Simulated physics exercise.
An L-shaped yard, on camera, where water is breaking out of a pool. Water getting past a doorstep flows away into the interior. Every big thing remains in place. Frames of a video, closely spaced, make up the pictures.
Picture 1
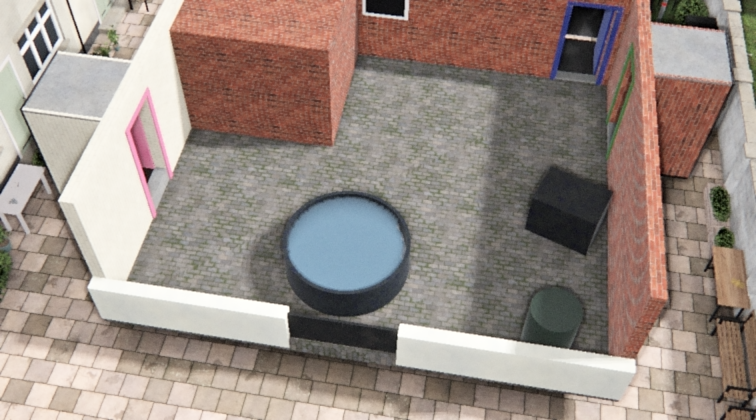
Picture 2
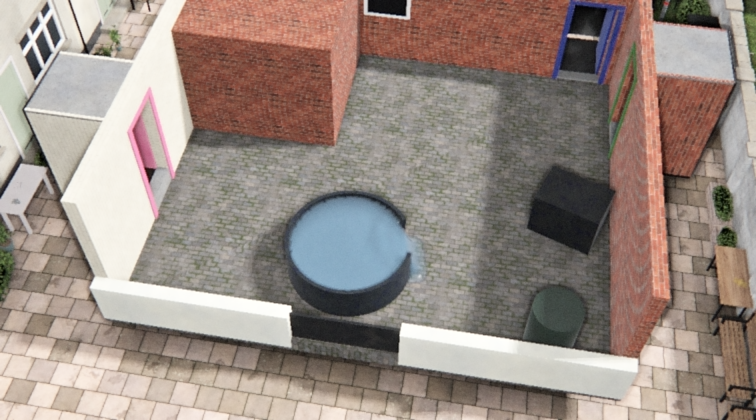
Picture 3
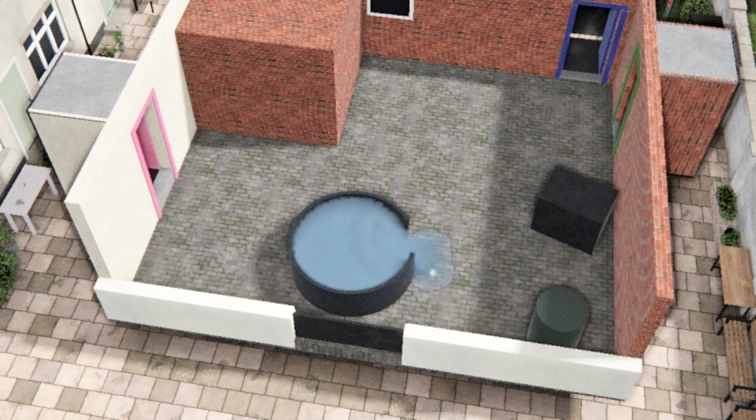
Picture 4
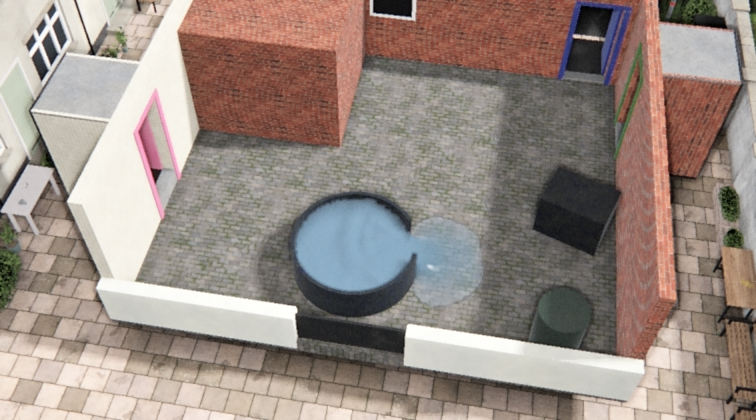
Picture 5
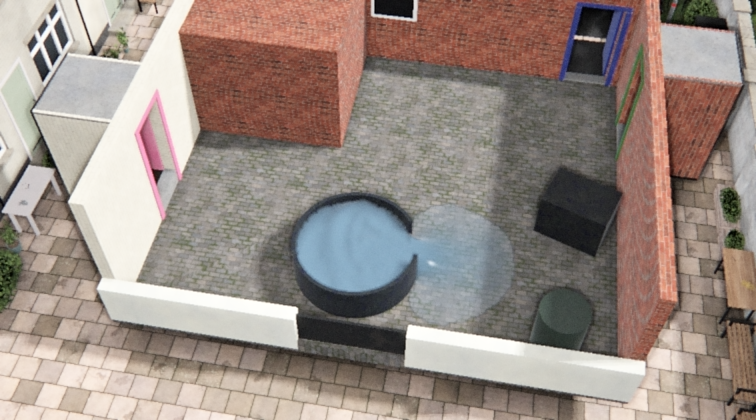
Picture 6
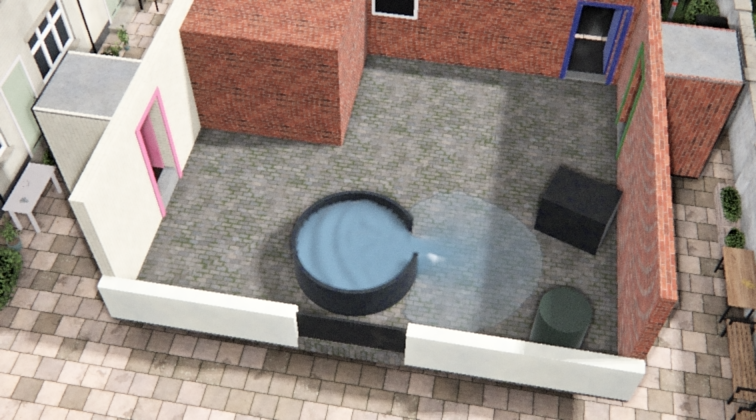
In a walled yard, water bursts from the right side of a round pool and spreads.
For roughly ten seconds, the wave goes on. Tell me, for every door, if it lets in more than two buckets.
Here it is: The blue door lets more than two through; the green door keeps it to two or fewer; the pink door keeps it to two or fewer.
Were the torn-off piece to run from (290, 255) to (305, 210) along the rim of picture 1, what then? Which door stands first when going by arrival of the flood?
My answer is the pink one.
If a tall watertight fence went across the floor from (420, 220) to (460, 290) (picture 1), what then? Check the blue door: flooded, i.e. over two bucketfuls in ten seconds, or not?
Blue door: Spared.
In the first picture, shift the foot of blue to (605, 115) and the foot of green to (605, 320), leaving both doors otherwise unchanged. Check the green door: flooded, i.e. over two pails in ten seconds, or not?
Well, the green one spills past the mark, I reckon.
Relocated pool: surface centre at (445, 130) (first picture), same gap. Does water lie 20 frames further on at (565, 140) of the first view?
Result at that place: Inundated.
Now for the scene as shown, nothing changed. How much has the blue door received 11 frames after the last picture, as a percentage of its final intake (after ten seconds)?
Some 0 per cent.
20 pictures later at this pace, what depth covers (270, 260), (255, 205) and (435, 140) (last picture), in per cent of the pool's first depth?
0, 0 and 0 per cent, roughly.
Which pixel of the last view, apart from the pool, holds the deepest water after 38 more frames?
My pick is (572, 372).
A moment on, water covers 20 % of the floor; the blue door not reached, the green door not reached, the pink door not reached.
Next, water covers 30 % of the floor; the blue door not reached, the green door not reached, the pink door not reached.
Then, water covers 40 % of the floor; the blue door under two buckets in, the green door wet at the sill, nothing in, the pink door not reached.
Later, water covers 50 % of the floor; the blue door far over two buckets in, the green door wet at the sill, nothing in, the pink door not reached.
In the end, water covers 75 % of the floor; the blue door far over two buckets in, the green door wet at the sill, nothing in, the pink door not reached.
